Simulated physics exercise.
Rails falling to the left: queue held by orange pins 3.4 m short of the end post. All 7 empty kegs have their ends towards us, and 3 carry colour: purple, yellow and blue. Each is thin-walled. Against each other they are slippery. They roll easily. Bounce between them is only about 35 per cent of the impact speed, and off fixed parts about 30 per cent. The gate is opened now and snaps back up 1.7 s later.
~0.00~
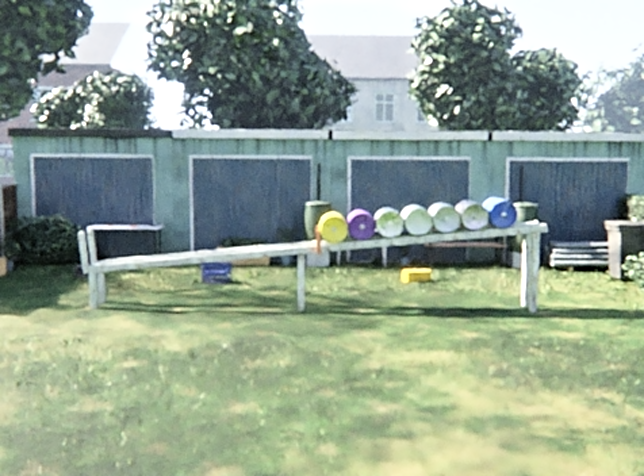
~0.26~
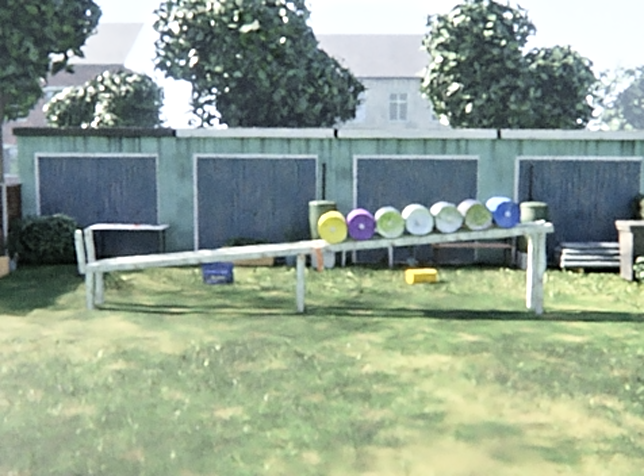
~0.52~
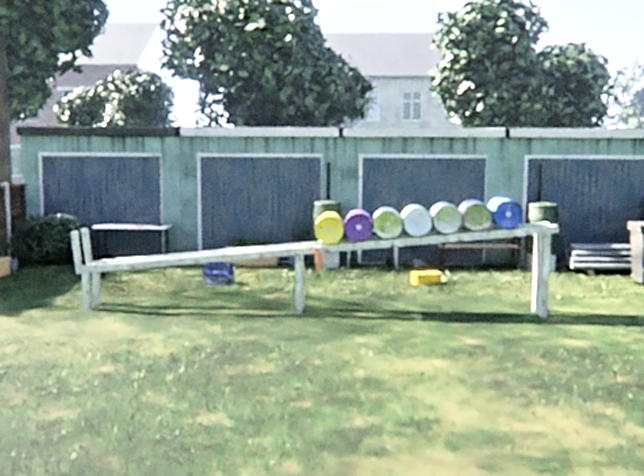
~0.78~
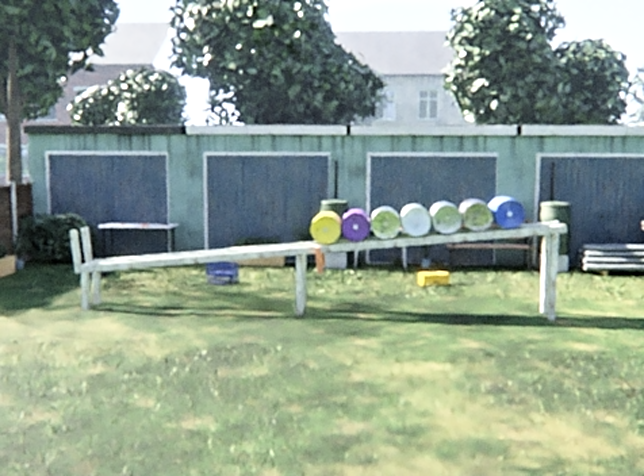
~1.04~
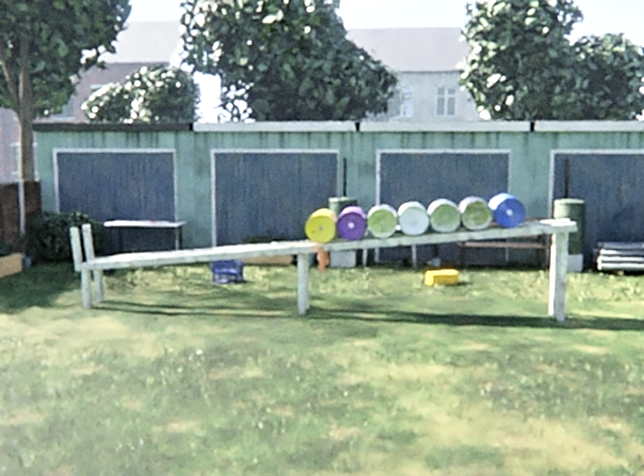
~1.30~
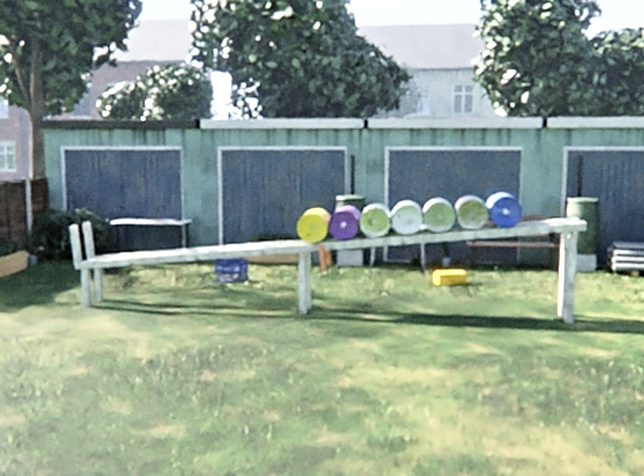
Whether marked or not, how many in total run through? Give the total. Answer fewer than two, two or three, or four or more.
I would say two or three.
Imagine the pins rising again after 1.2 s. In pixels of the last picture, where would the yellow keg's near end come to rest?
Around pixel (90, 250).
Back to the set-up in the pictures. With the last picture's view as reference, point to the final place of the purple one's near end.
It comes to rest at about (118, 244).
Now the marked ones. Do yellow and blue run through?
Yellow escapes; blue is stopped.
Then, 1.5 s in, purple is on the rails, 20 cm above the pins, rolling left; yellow is on the rails, 20 cm below the pins, rolling left; blue is on the rails, 220 cm above the pins, rolling left; 1 below the pins.
Then, 1.6 s in, purple is on the rails, 10 cm above the pins, rolling left; yellow is on the rails, 30 cm below the pins, rolling left; blue is on the rails, 215 cm above the pins, rolling left; 1 below the pins.
Then, 1.7 s in, purple is on the rails, 5 cm above the pins, rolling left; yellow is on the rails, 35 cm below the pins, rolling left; blue is on the rails, 205 cm above the pins, rolling left; 1 below the pins.
Then, 1.9 s in, purple is in the air, 10 cm below the pins, rolling left; yellow is on the rails, 50 cm below the pins, rolling left; blue is on the rails, 190 cm above the pins, rolling left; 2 below the pins.
In the end (5.3 s), purple is on the rails, 270 cm below the pins; yellow is on the rails, 310 cm below the pins; blue is on the rails, 185 cm above the pins; 2 below the pins.
